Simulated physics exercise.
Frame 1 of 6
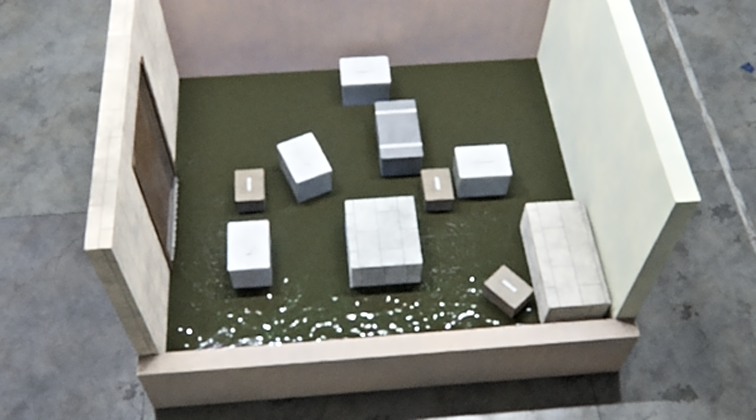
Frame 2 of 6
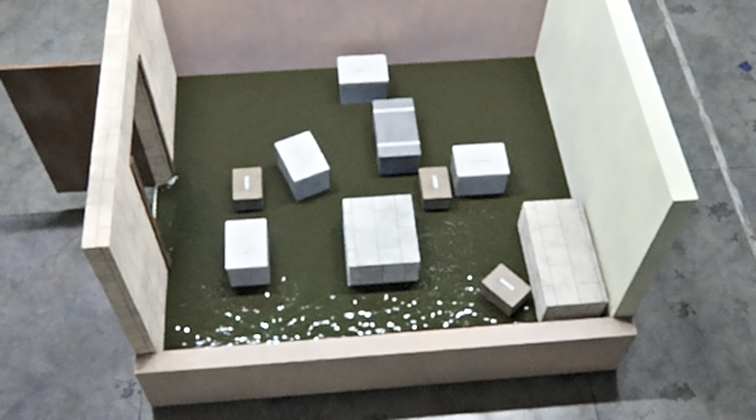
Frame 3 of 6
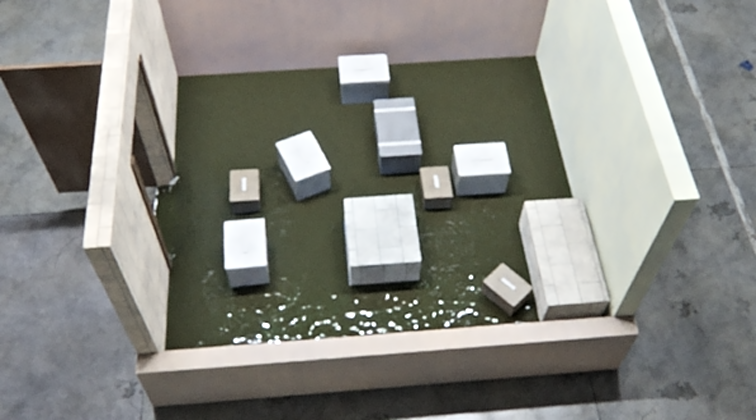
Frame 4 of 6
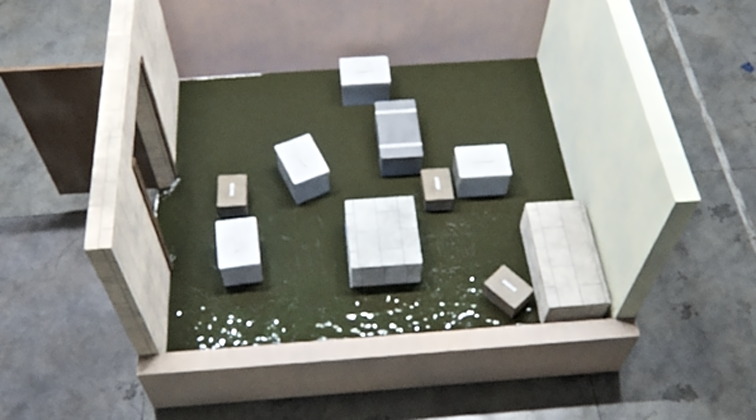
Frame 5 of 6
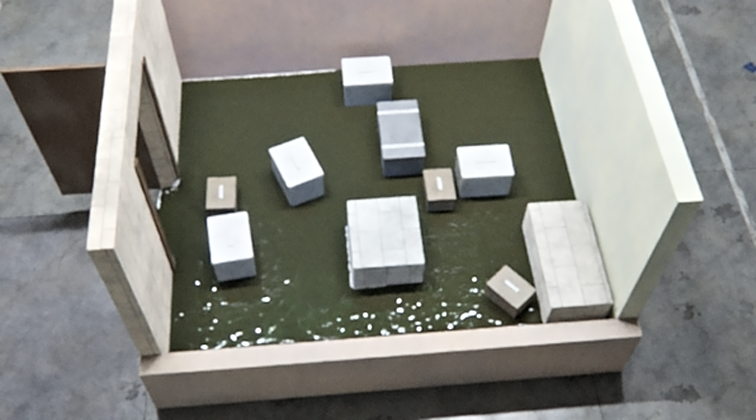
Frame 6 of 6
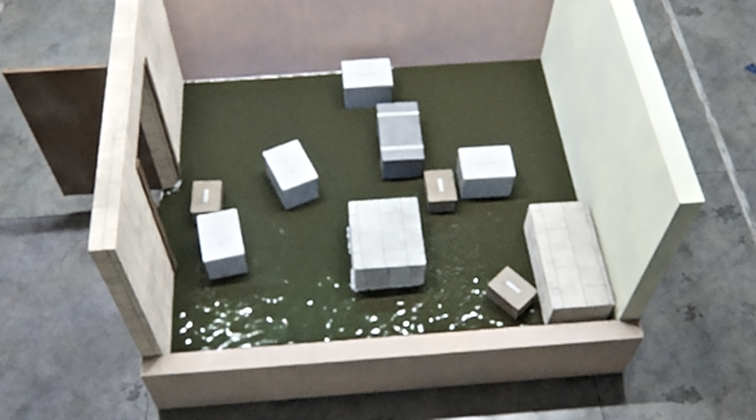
We see boxes standing in dark, shallow water inside a walled room as a door on the left swings outward; then a small brown box and a white one near it drift left, followed by slight leftward movement of a tilted white box.
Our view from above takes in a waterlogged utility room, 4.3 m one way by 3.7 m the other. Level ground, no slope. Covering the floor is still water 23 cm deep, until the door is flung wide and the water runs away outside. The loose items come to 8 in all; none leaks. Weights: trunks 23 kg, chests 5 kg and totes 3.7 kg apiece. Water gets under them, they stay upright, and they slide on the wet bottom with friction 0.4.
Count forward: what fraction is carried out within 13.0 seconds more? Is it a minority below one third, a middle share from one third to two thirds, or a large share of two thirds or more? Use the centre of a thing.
A middle share.
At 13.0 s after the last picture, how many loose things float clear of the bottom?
Total: 4.
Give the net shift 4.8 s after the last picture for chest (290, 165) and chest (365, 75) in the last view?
In that order: Gone out, 80 cm.
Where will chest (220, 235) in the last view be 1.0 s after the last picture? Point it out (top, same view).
Roughly (184, 229) in the same view.
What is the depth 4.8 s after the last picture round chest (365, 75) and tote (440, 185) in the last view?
First about 18 cm, second about 17 cm.
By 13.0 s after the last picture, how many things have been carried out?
4.
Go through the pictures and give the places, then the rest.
A tote at (249, 185) floats; a chest at (248, 245) floats; about 3400 L in view; 0 of 8 have shifted, in the first frame.
A tote at (247, 183) floats; a chest at (246, 243), afloat; 23 cm deep round most things; 0 of 8 have shifted, in the second frame.
A tote at (244, 185), afloat, 5 cm from its start; a chest at (245, 243), afloat; 23 cm deep round most things; 0 of 8 have shifted, in the third frame.
A tote at (232, 190) floats, 19 cm from its start; a chest at (238, 242), afloat, 13 cm from its start; about 3270 L in view; 2 of 8 have shifted, in the fourth frame.
A tote at (221, 192) floats, 33 cm from its start; a chest at (230, 237), afloat, 25 cm from its start; about 3210 L in view; 3 of 8 have shifted, in the fifth frame.
A tote at (206, 196) floats, 50 cm from its start; a chest at (220, 235), afloat, 37 cm from its start; about 3150 L in view; 3 of 8 have shifted, in the sixth frame.
Then, 1.0 s after the last picture 1 of 8 are out; 7 afloat.
Then, 4.8 s after the last picture 3 of 8 are out; 5 afloat.
Then, 9.0 s after the last picture 3 of 8 are out; 5 afloat.
Then, 13.0 s after the last picture 4 of 8 are out; 4 afloat.
